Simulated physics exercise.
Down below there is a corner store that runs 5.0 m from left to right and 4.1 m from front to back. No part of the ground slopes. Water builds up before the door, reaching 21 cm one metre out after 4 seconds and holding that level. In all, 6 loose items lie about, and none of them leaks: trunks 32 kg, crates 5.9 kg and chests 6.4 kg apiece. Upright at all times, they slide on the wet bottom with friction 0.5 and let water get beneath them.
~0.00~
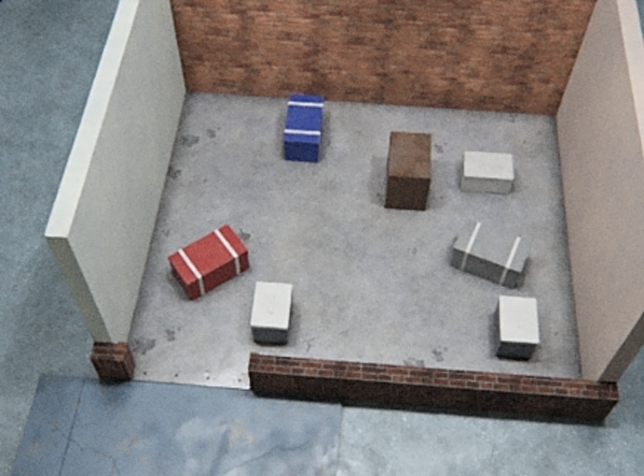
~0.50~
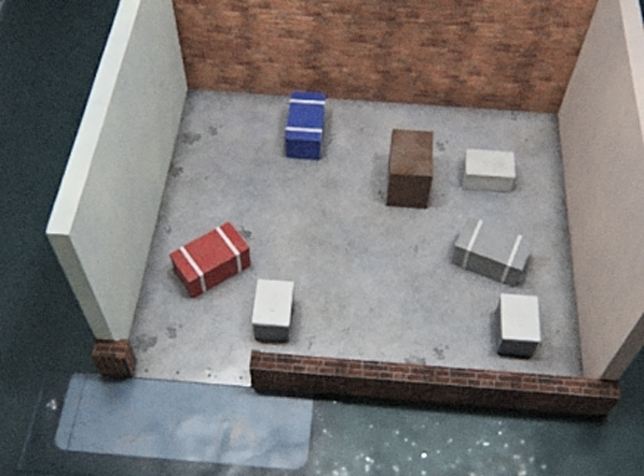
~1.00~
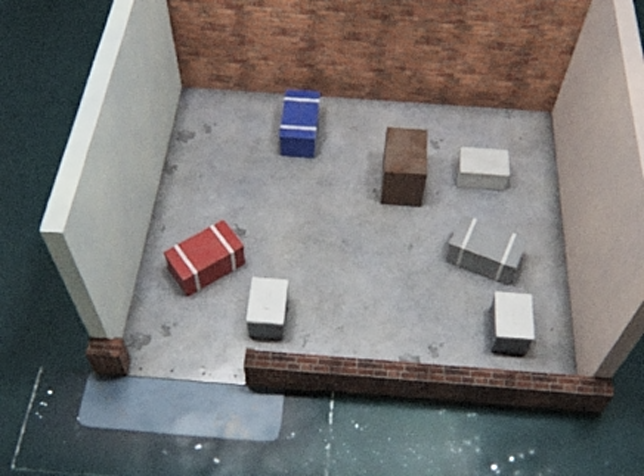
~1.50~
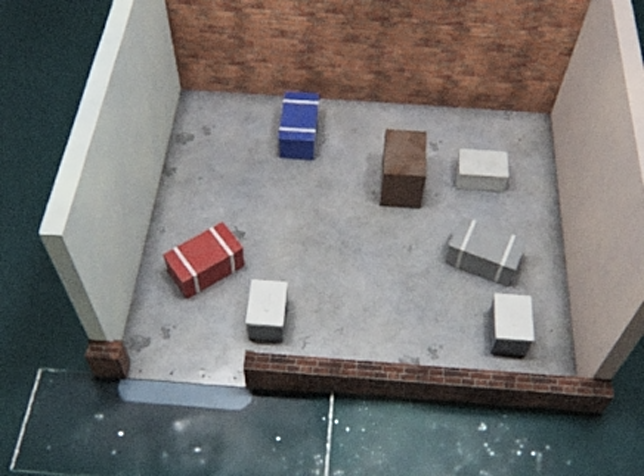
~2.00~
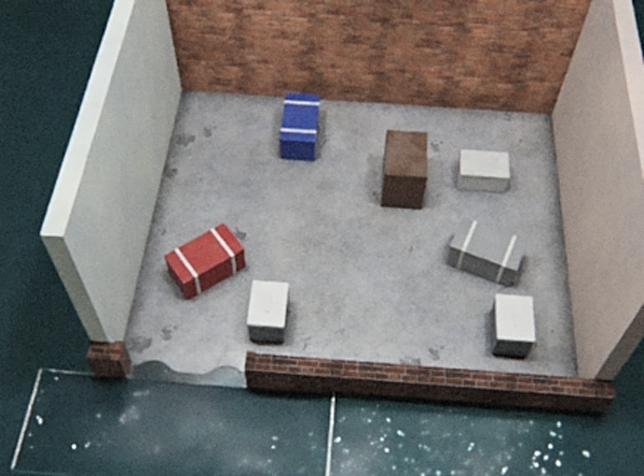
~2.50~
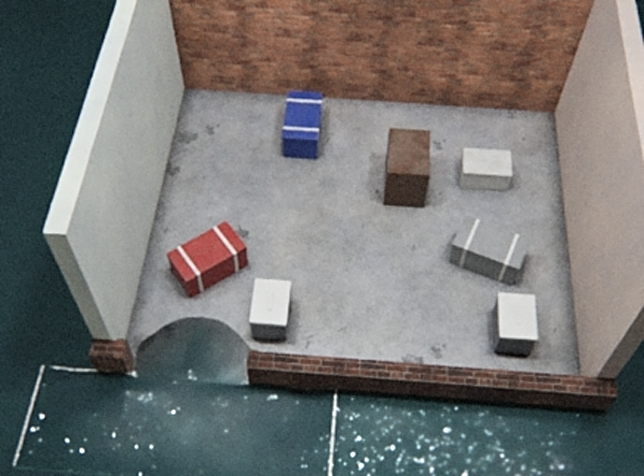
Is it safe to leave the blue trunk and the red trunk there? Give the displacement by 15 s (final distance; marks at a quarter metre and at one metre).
By then the blue trunk covers a big distance and the red trunk covers a big distance.
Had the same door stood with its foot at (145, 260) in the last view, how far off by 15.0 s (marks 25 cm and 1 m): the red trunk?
Red trunk: Long trip.
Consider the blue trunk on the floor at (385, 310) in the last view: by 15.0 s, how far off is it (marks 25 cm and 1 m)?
Short answer, it keeps close to its start.
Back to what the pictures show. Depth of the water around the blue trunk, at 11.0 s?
I'd put it at about 6 cm.
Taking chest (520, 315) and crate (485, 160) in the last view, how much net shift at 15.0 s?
They sit 30 cm and 120 cm away, in the order given.
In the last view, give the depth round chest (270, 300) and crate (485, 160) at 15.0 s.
I'd estimate 5 cm for the first and 11 cm for the second.
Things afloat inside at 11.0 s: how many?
At that point I count 2.
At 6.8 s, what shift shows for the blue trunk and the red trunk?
About 0 and 150 cm by then.
After 3.5 s the blue trunk is near (303, 115), 0.0 m from its start, aground; the red trunk is near (207, 250), 0.0 m from its start, aground; 0 afloat.
After 6.8 s the blue trunk is near (303, 115), 0.0 m from its start, aground; the red trunk is near (229, 141), 1.6 m from its start, aground; 0 afloat.
After 11.0 s the blue trunk is near (457, 133), 2.0 m from its start, aground; the red trunk is near (307, 87), 2.8 m from its start, afloat; 2 afloat.
After 15.0 s the blue trunk is near (533, 162), 2.9 m from its start, afloat; the red trunk is near (534, 114), 4.5 m from its start, afloat; 6 afloat.
